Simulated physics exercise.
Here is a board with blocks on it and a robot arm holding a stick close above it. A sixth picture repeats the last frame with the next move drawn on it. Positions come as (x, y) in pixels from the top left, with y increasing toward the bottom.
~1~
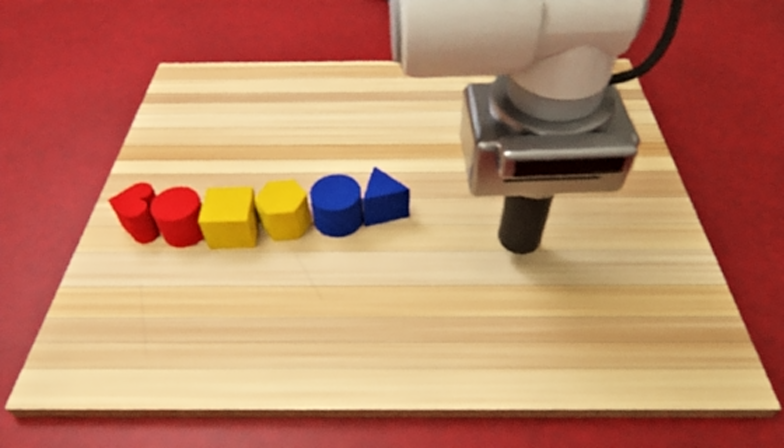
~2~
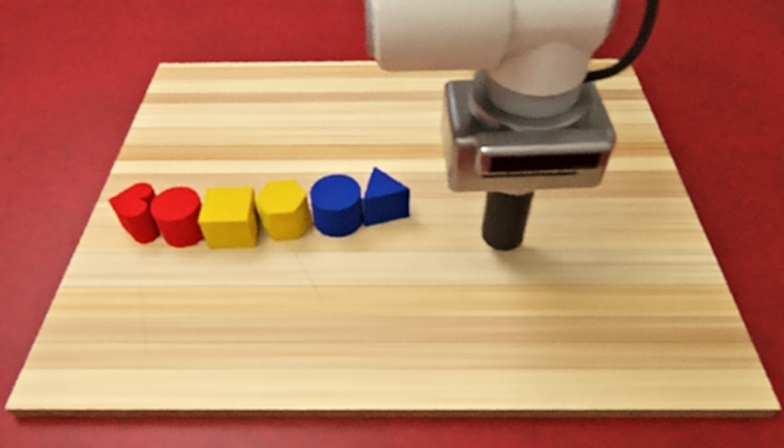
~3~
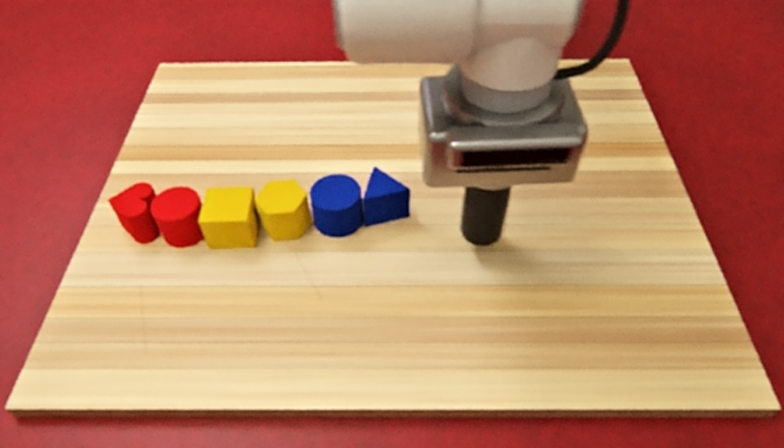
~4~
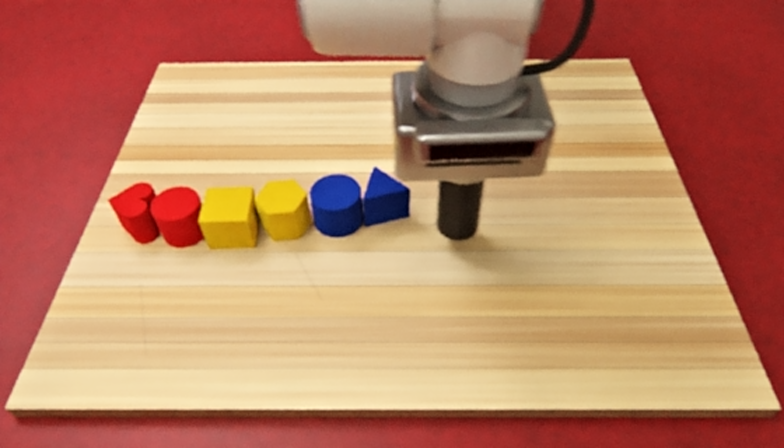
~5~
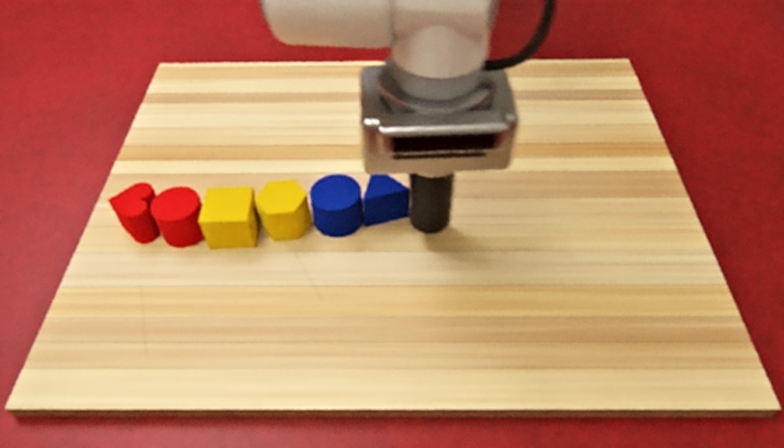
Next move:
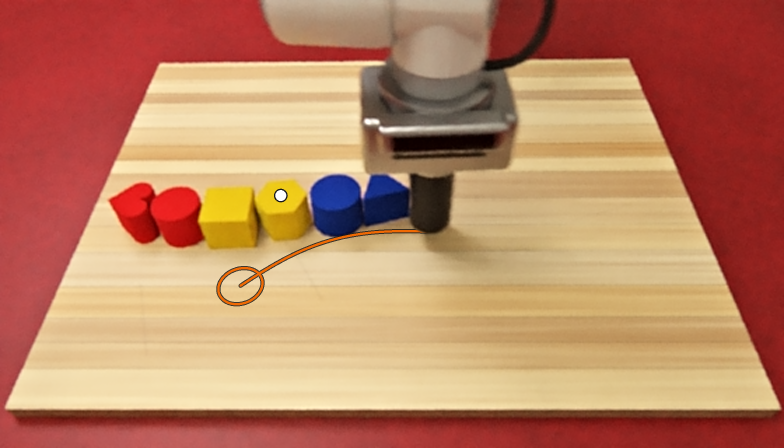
At the start, six red, yellow and blue blocks sit in a row on a wooden board, with a robot arm holding a dark stick to their right. The arm moves steadily left until the stick is close beside the blue triangular block, while the blocks stay still.
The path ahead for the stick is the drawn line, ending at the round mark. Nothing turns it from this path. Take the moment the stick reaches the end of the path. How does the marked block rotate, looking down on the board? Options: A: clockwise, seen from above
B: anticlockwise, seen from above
Option B.
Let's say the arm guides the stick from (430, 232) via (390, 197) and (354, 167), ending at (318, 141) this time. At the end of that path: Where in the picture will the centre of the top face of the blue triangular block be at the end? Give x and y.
Answer: (323, 155).
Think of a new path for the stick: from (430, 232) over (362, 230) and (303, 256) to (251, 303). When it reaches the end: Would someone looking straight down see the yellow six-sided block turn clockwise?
No, I don't think so.
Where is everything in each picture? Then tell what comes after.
Tip of the stick at (519, 238), middles of tops, red heart-shaped block at (132, 199), yellow square block at (226, 203), yellow six-sided block at (281, 196), blue circle at (335, 191), blue triangular block at (382, 184), in the first picture.
Stick at (502, 235), nothing pushed, in the second picture.
Stick at (481, 230), nothing pushed, in the third picture.
Stick at (457, 225), nothing pushed, in the fourth picture.
Stick at (430, 218), red heart-shaped block at (132, 199), yellow square block at (226, 203), yellow six-sided block at (281, 196), blue circle at (335, 191), blue triangular block at (382, 184), in the fifth picture.
The line goes from (430, 232) over (364, 233) and (300, 251) to (241, 286); the dot is on the yellow six-sided block.
What follows on the original path. One third of the way, stick at (363, 221); yellow square block at (222, 204); yellow six-sided block at (273, 193), turned 15° anticlockwise; blue circle at (324, 187); blue triangular block at (373, 175).
Two thirds of the way, stick at (297, 239); yellow square block at (219, 204), turned 15° anticlockwise; yellow six-sided block at (264, 183), turned 40° anticlockwise; blue circle at (314, 180); blue triangular block at (373, 175).
At the end, stick at (236, 273); red heart-shaped block unmoved; yellow square block at (219, 204), turned 15° anticlockwise; yellow six-sided block at (264, 183), turned 40° anticlockwise; blue circle at (314, 180); blue triangular block at (373, 175).
